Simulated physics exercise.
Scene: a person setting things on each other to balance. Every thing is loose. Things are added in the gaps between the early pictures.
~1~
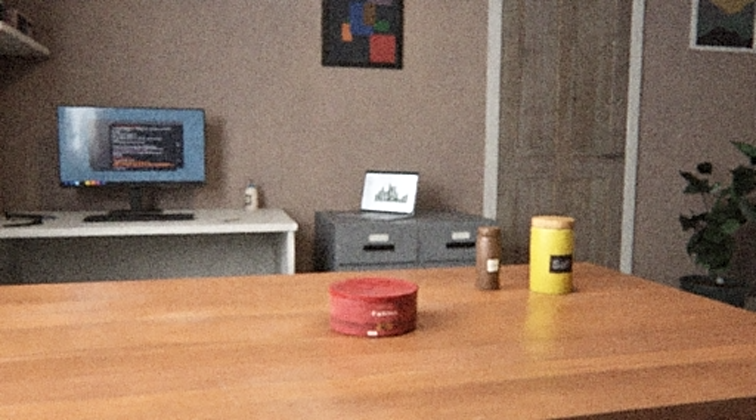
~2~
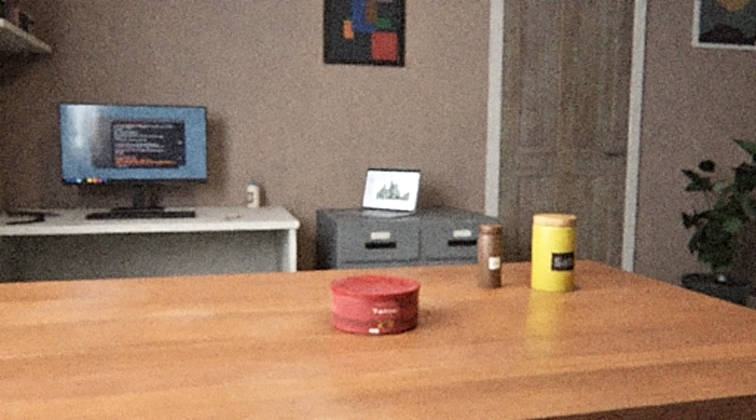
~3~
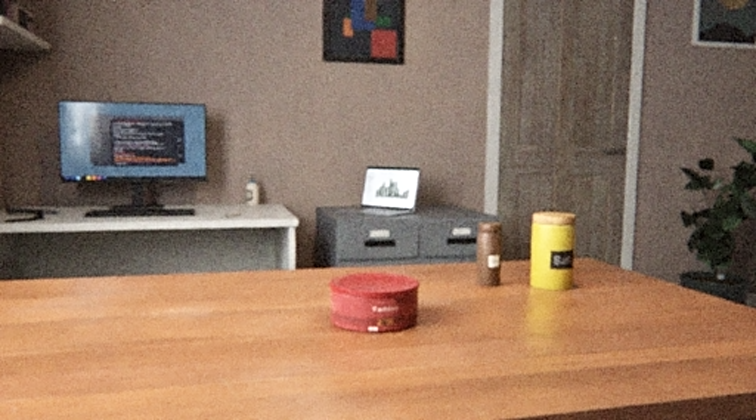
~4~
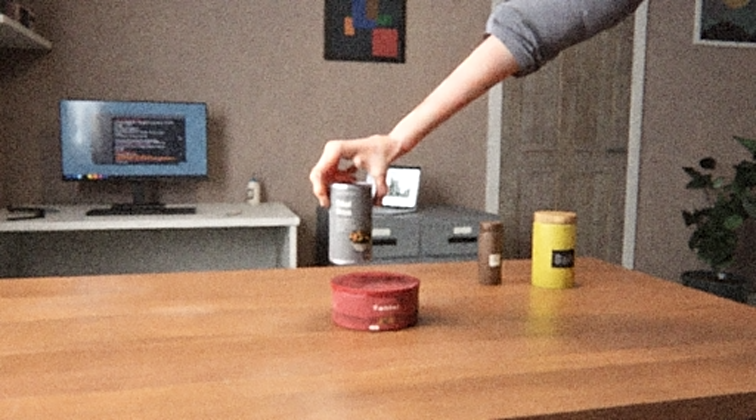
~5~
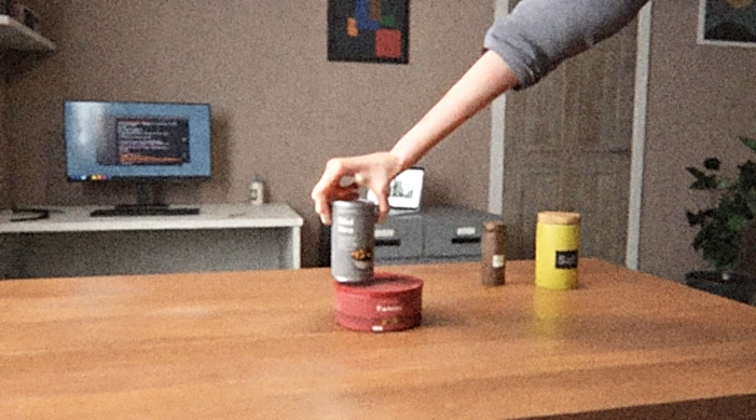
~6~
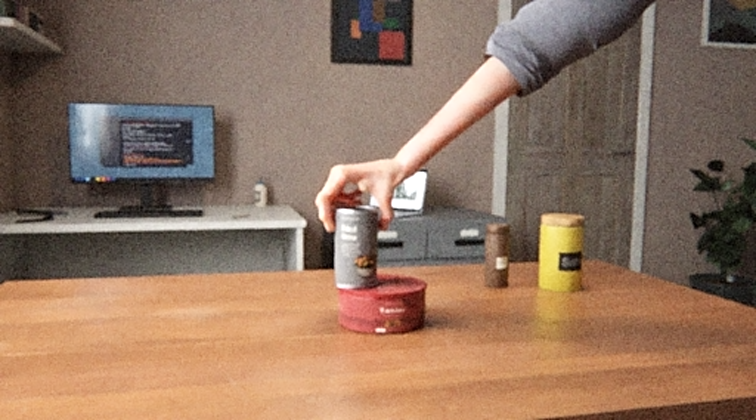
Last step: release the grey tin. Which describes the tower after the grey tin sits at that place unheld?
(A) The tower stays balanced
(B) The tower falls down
(A) The tower stays balanced.
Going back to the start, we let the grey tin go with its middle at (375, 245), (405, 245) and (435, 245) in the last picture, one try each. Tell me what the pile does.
Stays standing; stays standing; collapses.
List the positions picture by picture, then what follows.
The last thing is not in view yet; yellow jar (552, 254), in the first frame.
The last thing is not in view yet; red tub (375, 303), in the second frame.
The last thing is not in view yet; brown shaker (489, 254), in the third frame.
Coming down; grey tin (351, 222); yellow jar (554, 249), in the fourth frame.
Coming down; grey tin (353, 239); red tub (379, 300), in the fifth frame.
Set down, still held; grey tin (356, 246); brown shaker (497, 256), in the sixth frame.
Then, 0.20 s past the last view, nothing moves.
Then, 0.50 s past the last view, grey tin resting near (356, 246).
Finally, all 4 still in place. Final places as the last picture's camera would see them, grey tin near (356, 246). The pile stays up.
